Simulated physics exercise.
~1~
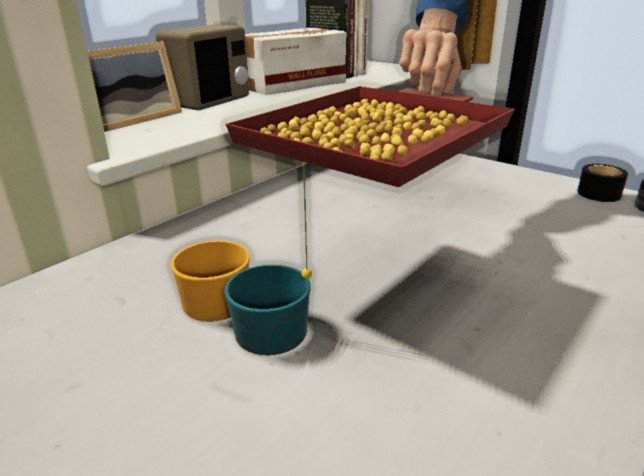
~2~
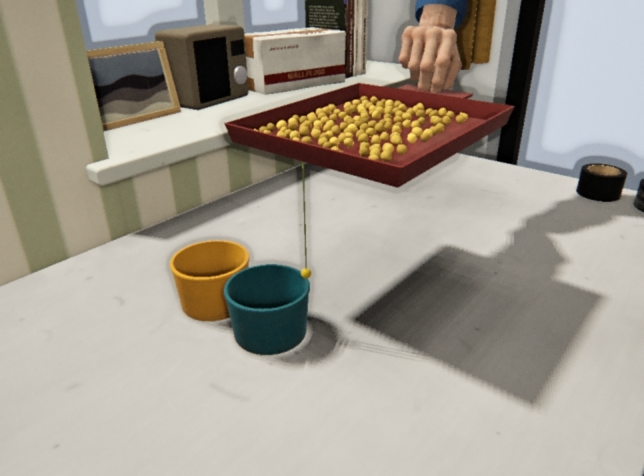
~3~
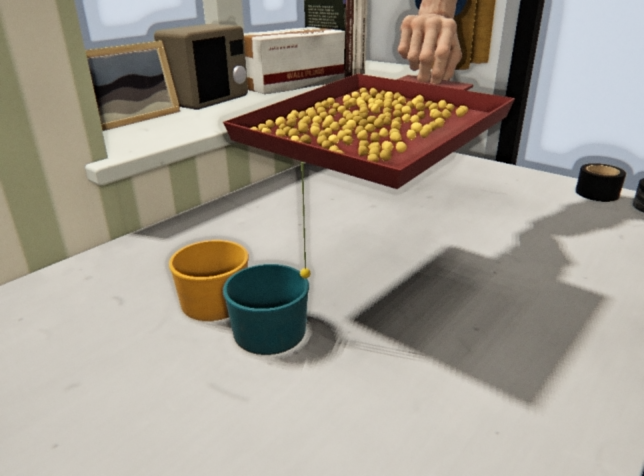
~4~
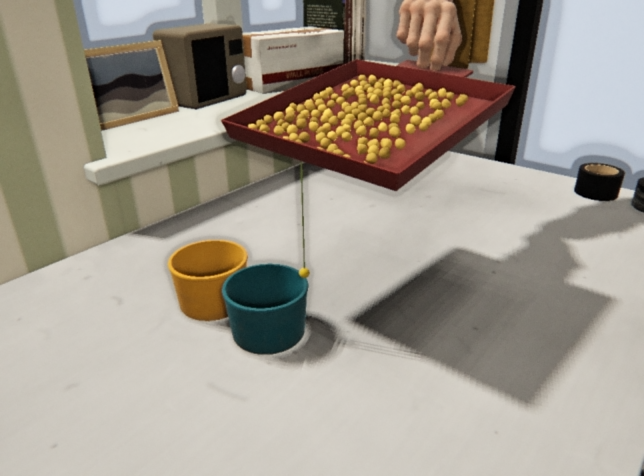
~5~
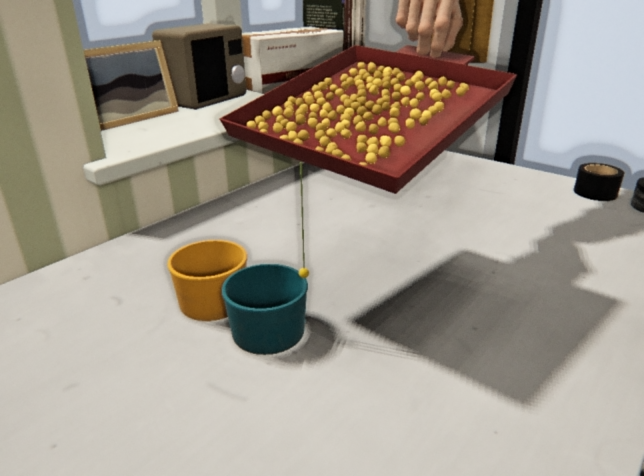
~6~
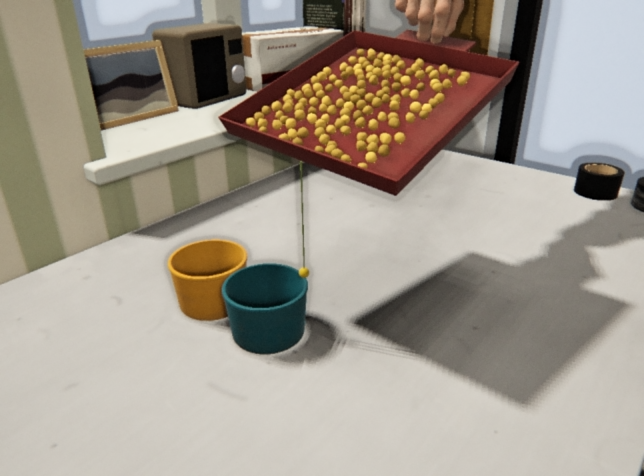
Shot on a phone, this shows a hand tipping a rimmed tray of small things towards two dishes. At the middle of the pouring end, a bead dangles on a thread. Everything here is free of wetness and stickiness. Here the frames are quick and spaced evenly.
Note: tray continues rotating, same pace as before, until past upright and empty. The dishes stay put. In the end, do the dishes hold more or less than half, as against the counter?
The caught share falls below half.
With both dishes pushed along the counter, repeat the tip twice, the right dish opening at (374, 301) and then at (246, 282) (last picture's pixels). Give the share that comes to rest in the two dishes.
10, then 0 %.
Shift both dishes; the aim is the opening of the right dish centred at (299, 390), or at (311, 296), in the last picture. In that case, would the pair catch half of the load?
At place one the minor share; at place two the minor share.
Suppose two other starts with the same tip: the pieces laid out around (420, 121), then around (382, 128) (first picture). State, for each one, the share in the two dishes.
Roughly 0 % and then 0 %.
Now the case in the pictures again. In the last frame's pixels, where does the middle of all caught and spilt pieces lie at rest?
Centre at rest, last view: Approx. (340, 389).
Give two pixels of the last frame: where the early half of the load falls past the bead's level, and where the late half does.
(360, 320) first, (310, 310) later.
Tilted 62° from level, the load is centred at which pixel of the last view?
Mark it at roughly (339, 132) in the final frame.
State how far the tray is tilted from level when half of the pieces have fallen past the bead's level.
110° or so.
Shortly afterwards, tray tipped steeply; all but a few on the tray; only a few in the air.
Next, tray tipped past a quarter turn; near two thirds on the tray; a little outside both; near a quarter in the air.
Some moments later, tray tipped past a quarter turn; only a few in the right dish; all but a few outside both.
In the end, tray tipped past a quarter turn; only a few in the right dish; none at all in the left dish; all but a few outside both.
